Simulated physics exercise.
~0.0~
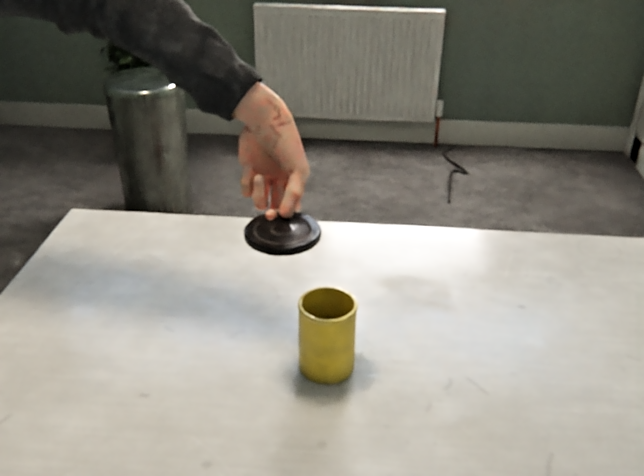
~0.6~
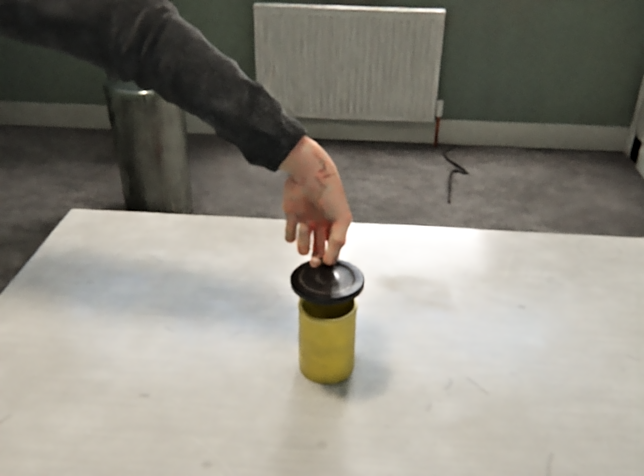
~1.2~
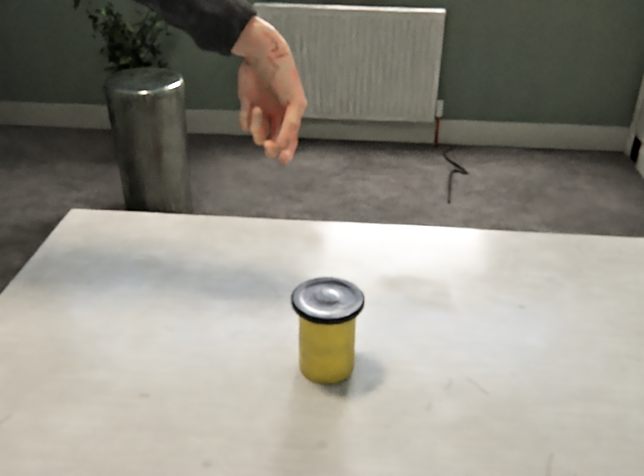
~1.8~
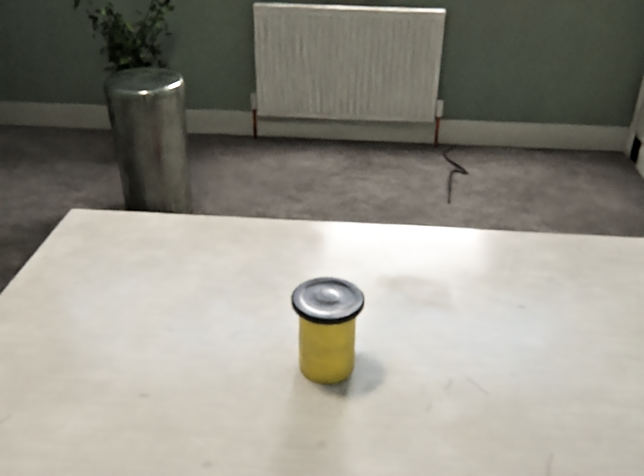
On a pale tabletop, a hand lowers a black lid onto an open yellow beaker, lets go and withdraws, leaving it covered.
